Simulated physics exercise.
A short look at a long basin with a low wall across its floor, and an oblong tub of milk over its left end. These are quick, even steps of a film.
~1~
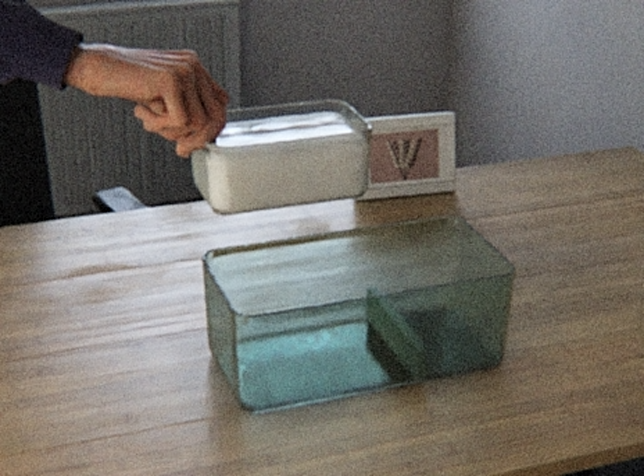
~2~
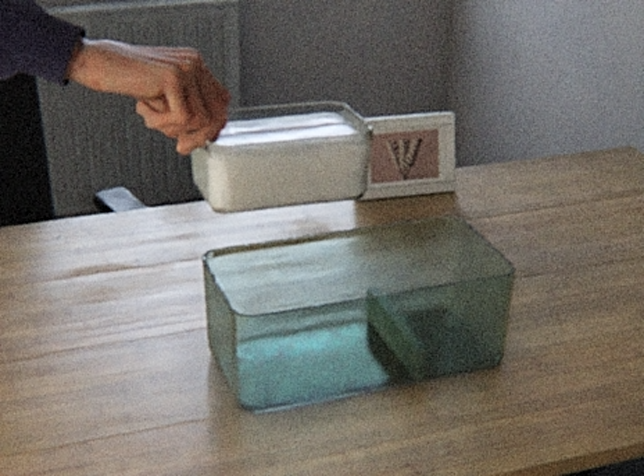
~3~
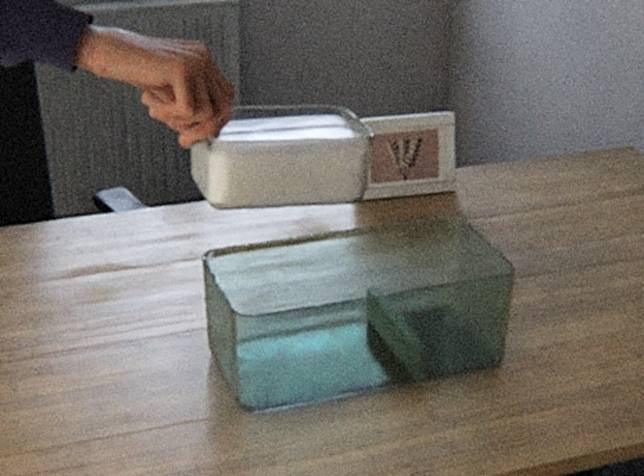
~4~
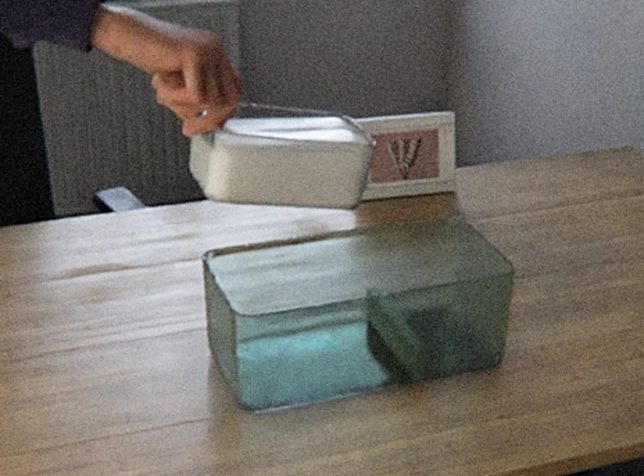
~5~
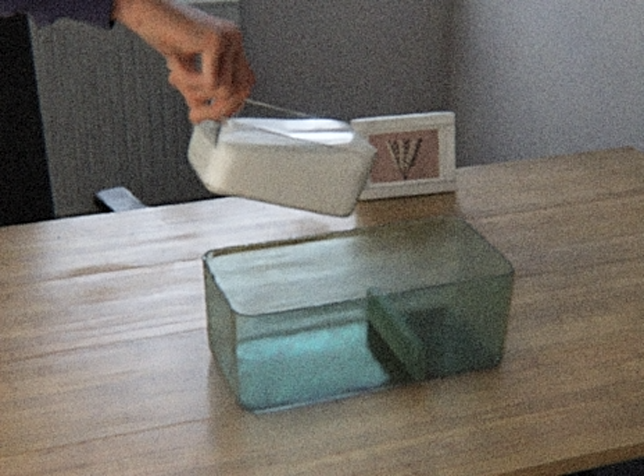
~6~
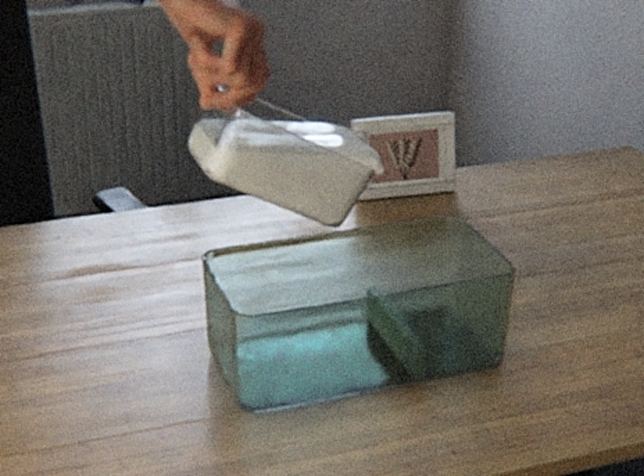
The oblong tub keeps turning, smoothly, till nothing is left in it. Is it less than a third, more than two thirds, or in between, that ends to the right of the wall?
It comes to between a third and two thirds.
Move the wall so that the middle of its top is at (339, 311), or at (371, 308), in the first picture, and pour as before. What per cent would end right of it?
First some 85, then 75 per cent.
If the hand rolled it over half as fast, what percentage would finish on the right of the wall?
About 60 per cent.
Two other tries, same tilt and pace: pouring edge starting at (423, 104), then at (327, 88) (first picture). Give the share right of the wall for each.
The first gives 65 %, the second 35 %.
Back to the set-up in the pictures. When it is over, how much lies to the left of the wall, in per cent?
Some 50 per cent.
A moment on, the oblong tub is tipped on its side and 23 per cent is still to pour, 3 is left of the wall and 31 right of it.
Next, the oblong tub is tipped on its side and 6 per cent is still to pour, 26 is left of the wall and 52 right of it.
Then the oblong tub is tipped on its side and 2 per cent is still to pour, 38 is left of the wall and 52 right of it.
Later the oblong tub is tipped on its side and 1 per cent is still to pour, 46 is left of the wall and 48 right of it.
Finally, 48 per cent lies left of the wall, 47 right of it and 6 outside.
